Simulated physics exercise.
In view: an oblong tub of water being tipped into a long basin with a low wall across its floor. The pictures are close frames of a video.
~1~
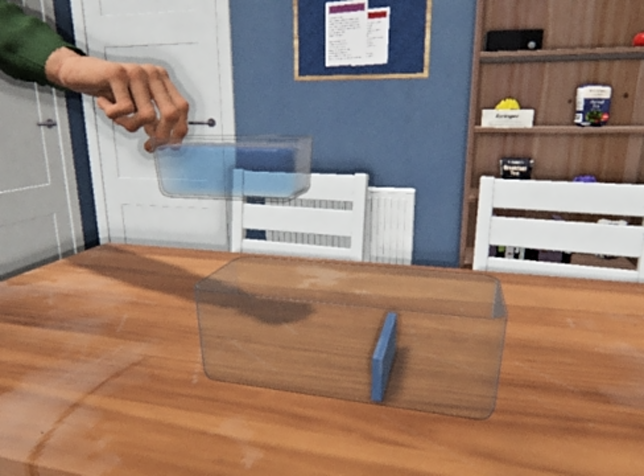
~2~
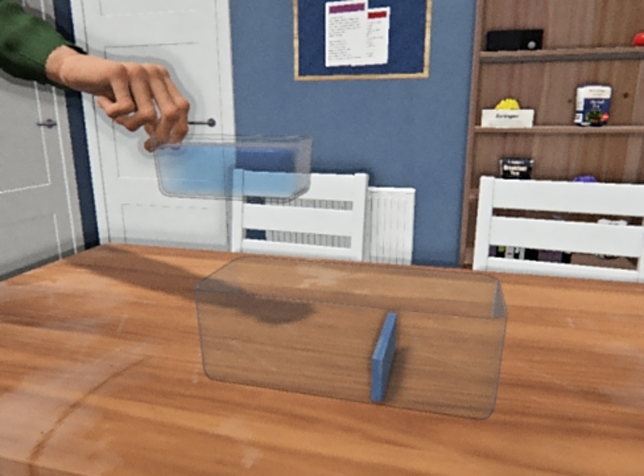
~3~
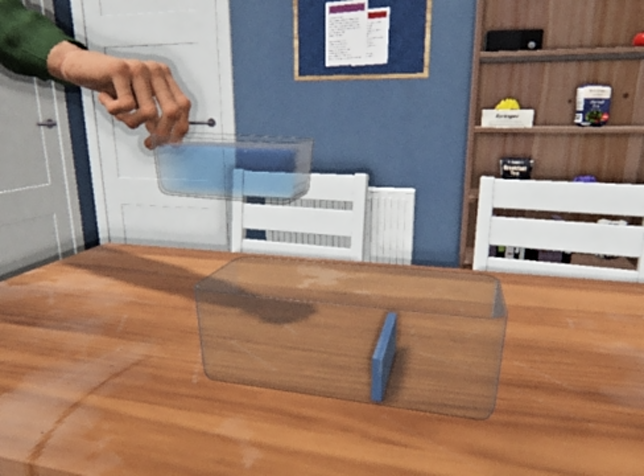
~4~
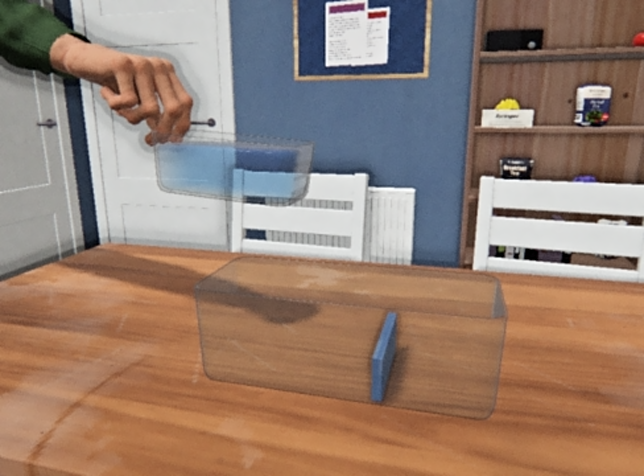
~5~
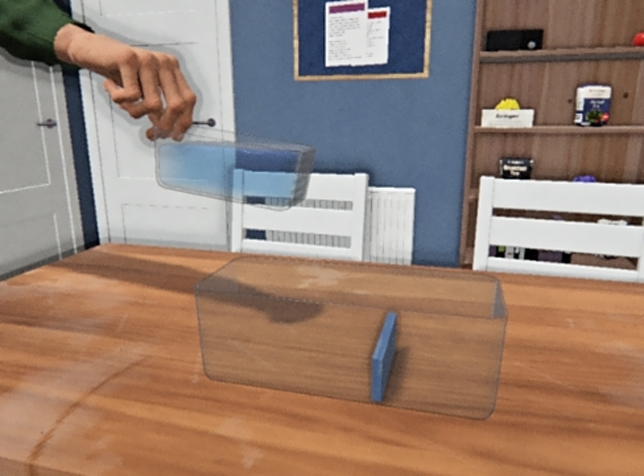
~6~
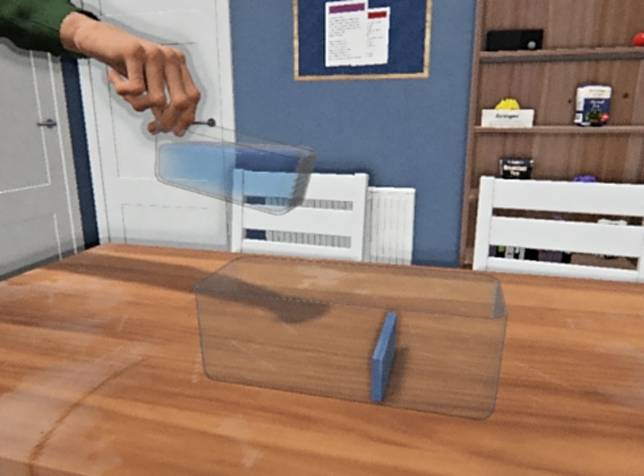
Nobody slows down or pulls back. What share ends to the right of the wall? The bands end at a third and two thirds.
The share right of the wall is under a third.
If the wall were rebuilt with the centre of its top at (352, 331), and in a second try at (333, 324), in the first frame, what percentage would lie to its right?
Near 60 % and 70 %.
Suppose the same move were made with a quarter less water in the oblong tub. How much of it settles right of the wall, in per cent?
Roughly 0 in a hundred.
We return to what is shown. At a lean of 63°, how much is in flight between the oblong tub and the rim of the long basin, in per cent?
Close to 35 per cent.
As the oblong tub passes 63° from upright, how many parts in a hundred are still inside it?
It comes to 30 per cent or so.
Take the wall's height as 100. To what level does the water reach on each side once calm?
Left about 40, right about 20.
A moment on, the oblong tub is tipped part way and 29 per cent is still to pour, 27 is left of the wall and 9 right of it.
Next, the oblong tub is tipped on its side and 5 per cent is still to pour, 69 is left of the wall and 16 right of it.
Then the oblong tub is tipped right over and 0 per cent is still to pour, 78 is left of the wall and 17 right of it.
Later the oblong tub is tipped right over and 0 per cent is still to pour, 77 is left of the wall and 17 right of it.
Finally, 77 per cent lies left of the wall, 17 right of it and 6 outside.
